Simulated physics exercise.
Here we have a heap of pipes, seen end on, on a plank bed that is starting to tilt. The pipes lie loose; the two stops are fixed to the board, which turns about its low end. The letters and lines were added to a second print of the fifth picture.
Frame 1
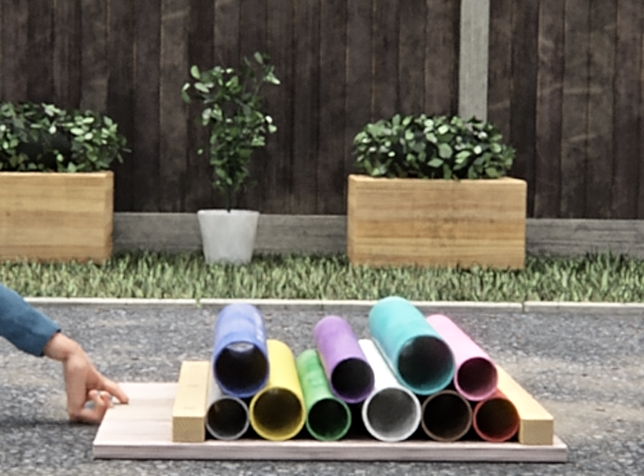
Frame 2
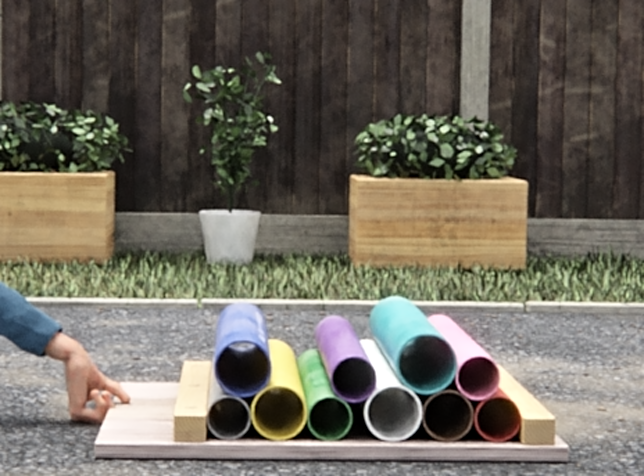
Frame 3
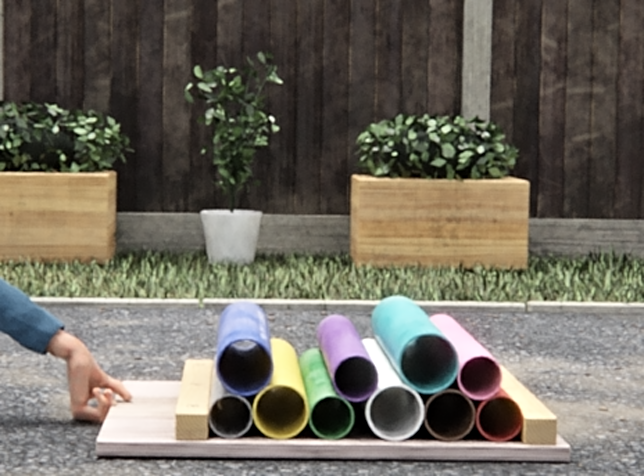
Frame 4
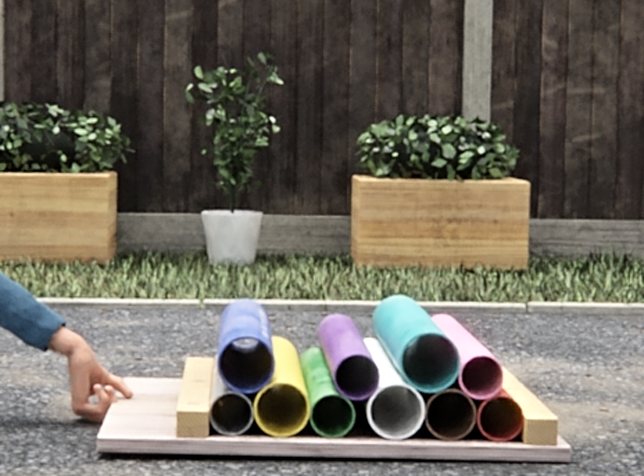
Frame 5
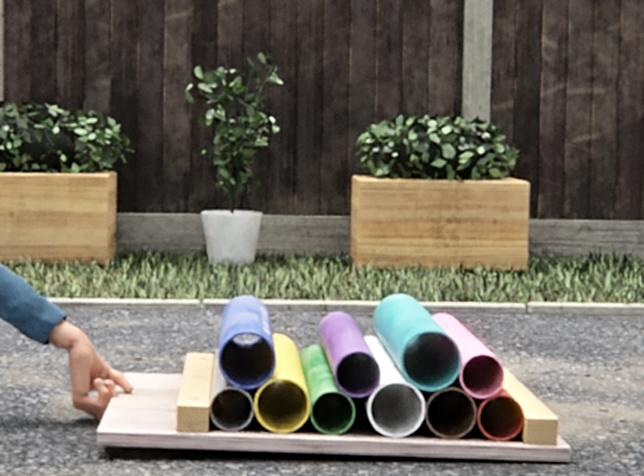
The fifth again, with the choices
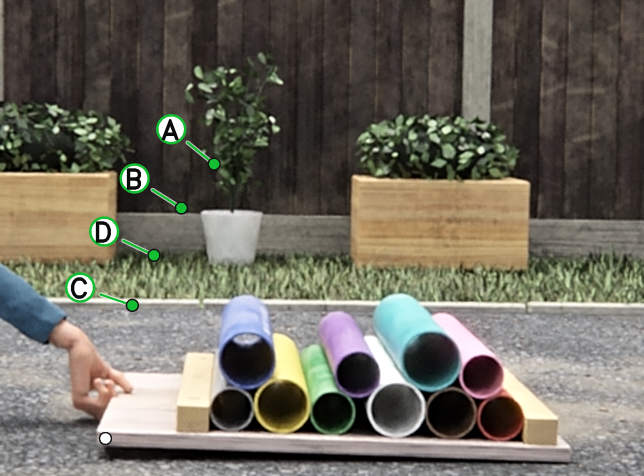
Beside a garden fence with planters, a hand slightly lifting the left end of a wooden board stacked with loose colourful pipes.
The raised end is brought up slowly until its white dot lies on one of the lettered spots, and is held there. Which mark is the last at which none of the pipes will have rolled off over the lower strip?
It can be raised to C.
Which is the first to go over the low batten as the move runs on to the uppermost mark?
The pink one.
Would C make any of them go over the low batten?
No, at C.
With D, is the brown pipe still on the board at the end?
The brown pipe: Yes.
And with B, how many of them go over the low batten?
The count is two.
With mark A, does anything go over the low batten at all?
At A: Yes.
On the marked copy, A at (214, 164); B at (181, 208); C at (132, 305); D at (154, 256); the white dot at (105, 438).
With C. Early on, board at 13°.
Further on, board at 18°.
At the end, board at 18°, none over the low batten.
As for the rest, A two over the low batten (pink, turquoise); B two over the low batten (pink, turquoise); D two over the low batten (pink, turquoise).
